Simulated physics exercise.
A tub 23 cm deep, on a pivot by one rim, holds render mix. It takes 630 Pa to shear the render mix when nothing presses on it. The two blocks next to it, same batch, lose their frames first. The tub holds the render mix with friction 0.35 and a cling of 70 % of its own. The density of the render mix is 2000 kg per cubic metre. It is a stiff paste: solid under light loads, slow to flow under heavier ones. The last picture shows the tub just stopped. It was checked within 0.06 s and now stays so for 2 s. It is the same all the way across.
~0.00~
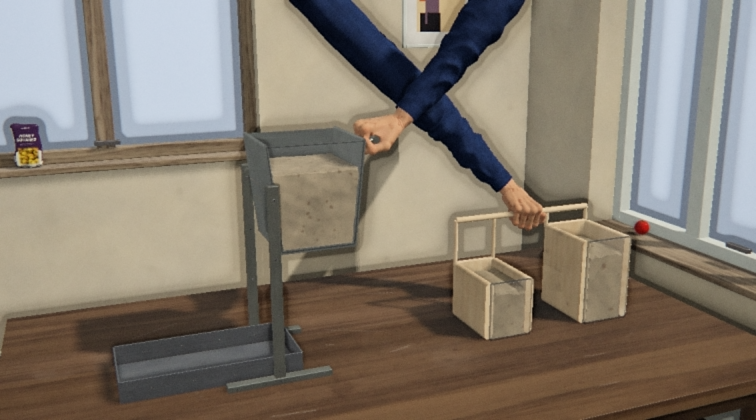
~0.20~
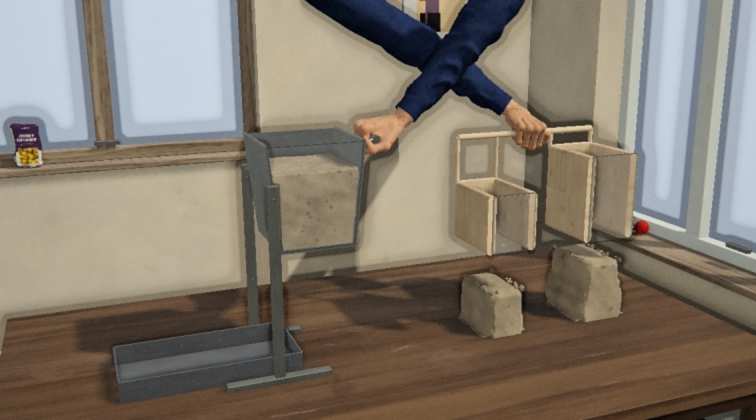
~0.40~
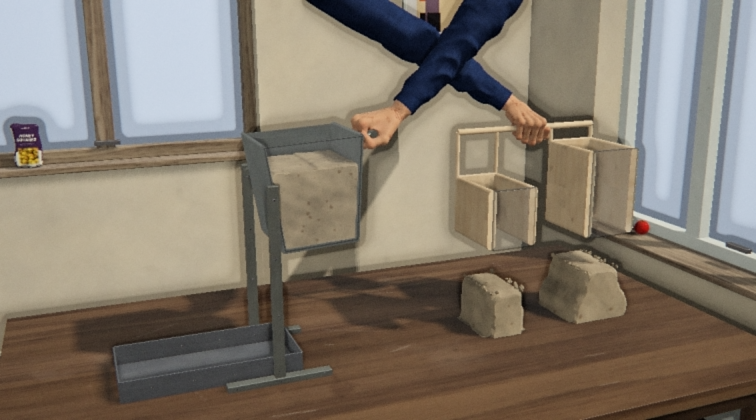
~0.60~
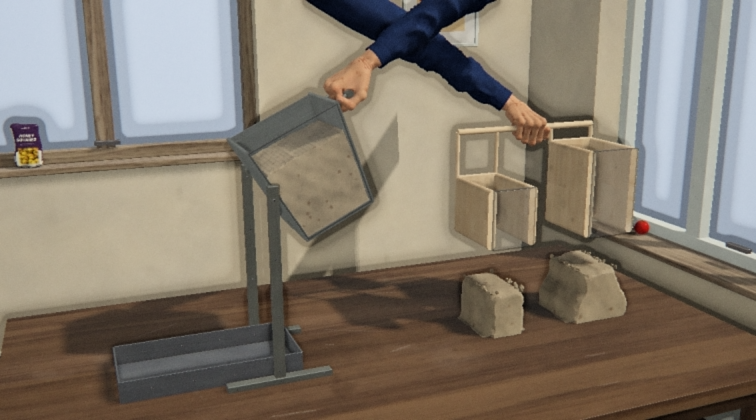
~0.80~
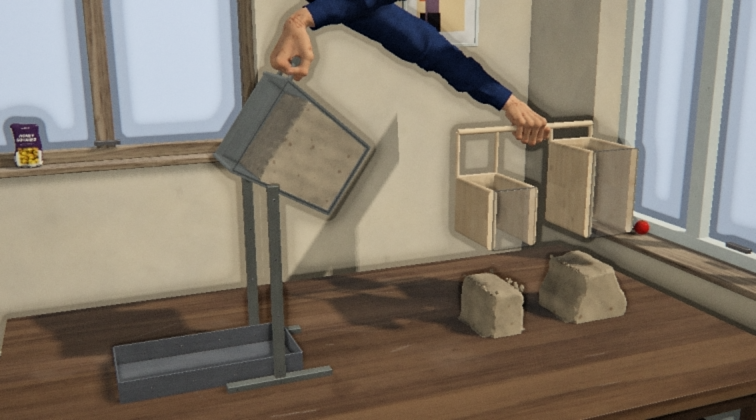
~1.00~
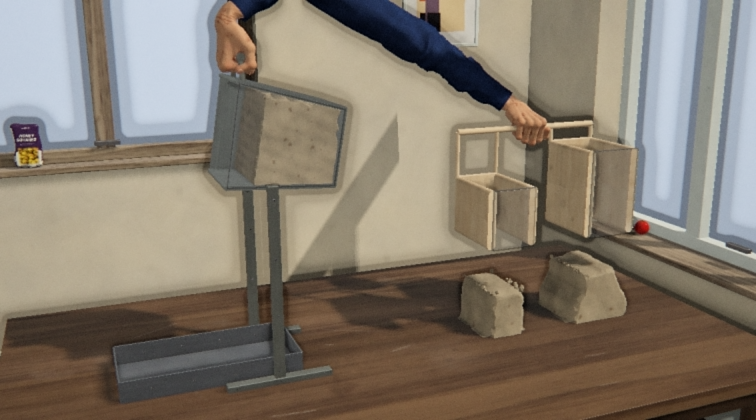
Hands lifting a double wooden mould off two sandy blocks, the right one slumping slightly, then tilting a tub of mix leftward.
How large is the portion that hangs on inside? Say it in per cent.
About 100 %.
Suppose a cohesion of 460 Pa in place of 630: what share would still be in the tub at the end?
It would be near 85 %.
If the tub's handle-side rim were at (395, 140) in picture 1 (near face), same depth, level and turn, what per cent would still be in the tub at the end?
In that case some 65 per cent.
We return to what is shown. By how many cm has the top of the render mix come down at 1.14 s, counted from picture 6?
Some 2 cm.
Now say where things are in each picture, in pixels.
Handle-side rim at (362, 140), tilt 0 degrees; top of the render mix at (347, 168); blocks stand 12 cm, 19 cm (left to right), in the first frame.
Handle-side rim at (362, 140), tilt 0 degrees; top of the render mix at (347, 168); blocks stand 12 cm, 17 cm (left to right), in the second frame.
Handle-side rim at (360, 136), tilt 3 degrees; top of the render mix at (350, 164); blocks stand 12 cm, 14 cm (left to right), in the third frame.
Handle-side rim at (335, 104), tilt 26 degrees; top of the render mix at (345, 134); blocks stand 12 cm, 14 cm (left to right), in the fourth frame.
Handle-side rim at (286, 82), tilt 55 degrees; top of the render mix at (311, 105); blocks stand 12 cm, 14 cm (left to right), in the fifth frame.
Handle-side rim at (238, 85), tilt 80 degrees; top of the render mix at (271, 97); blocks stand 12 cm, 14 cm (left to right), in the sixth frame.
After 1.14 s, the tub is at 80 degrees and holds 100 %.
After 1.31 s, the tub is at 80 degrees and holds 100 %.
After 1.48 s, the tub is at 80 degrees and holds 100 %.
After 1.65 s, the tub is at 80 degrees and holds 100 %.
After 3.00 s, at the end, the tub is at 80 degrees and holds 100 %.
